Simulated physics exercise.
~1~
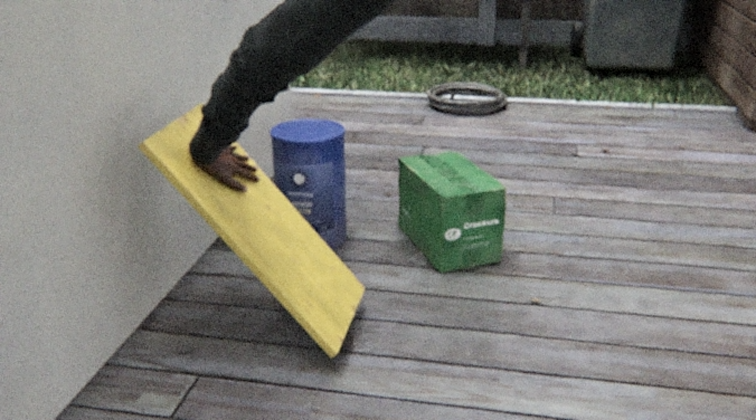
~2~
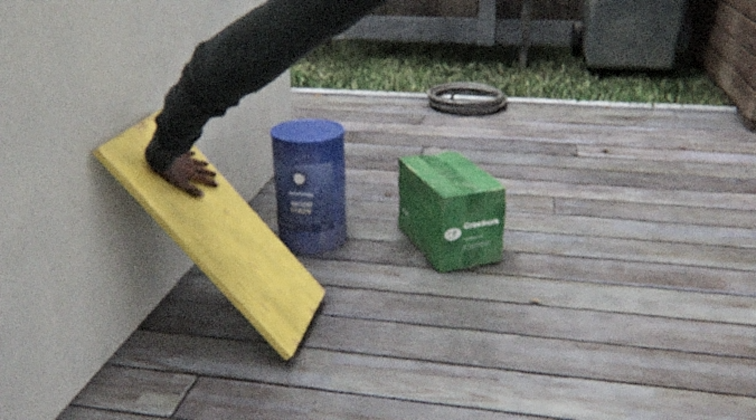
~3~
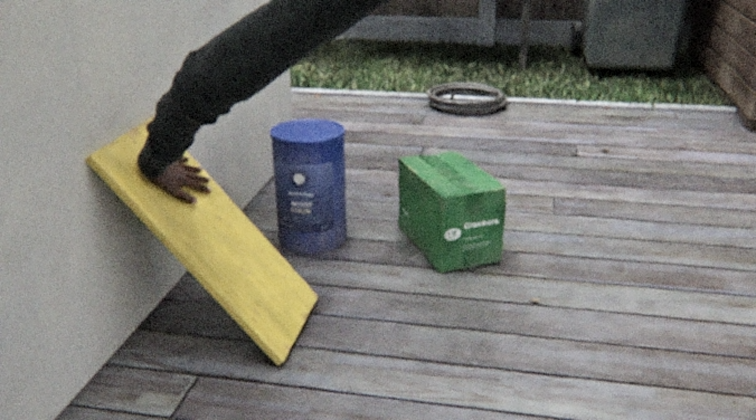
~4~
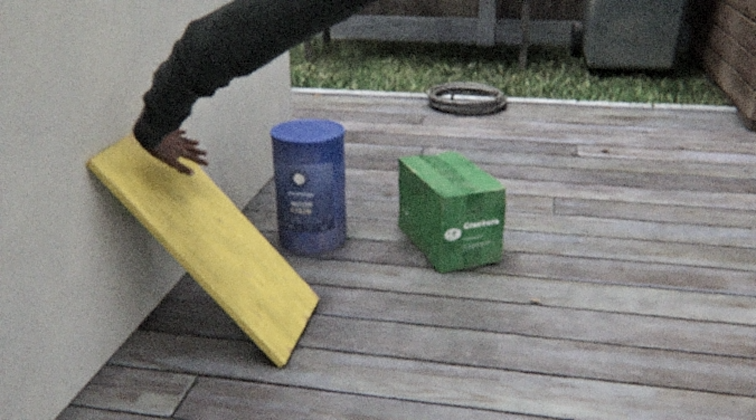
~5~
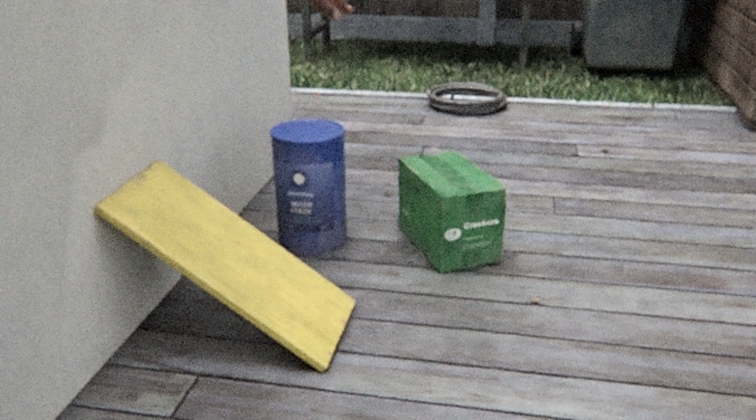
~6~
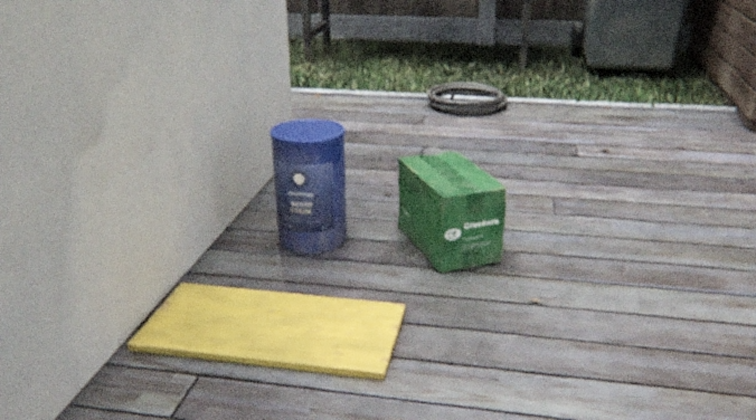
A hand leaning a yellow board against a wall and letting go, the board then sliding down flat beside blue and green containers.
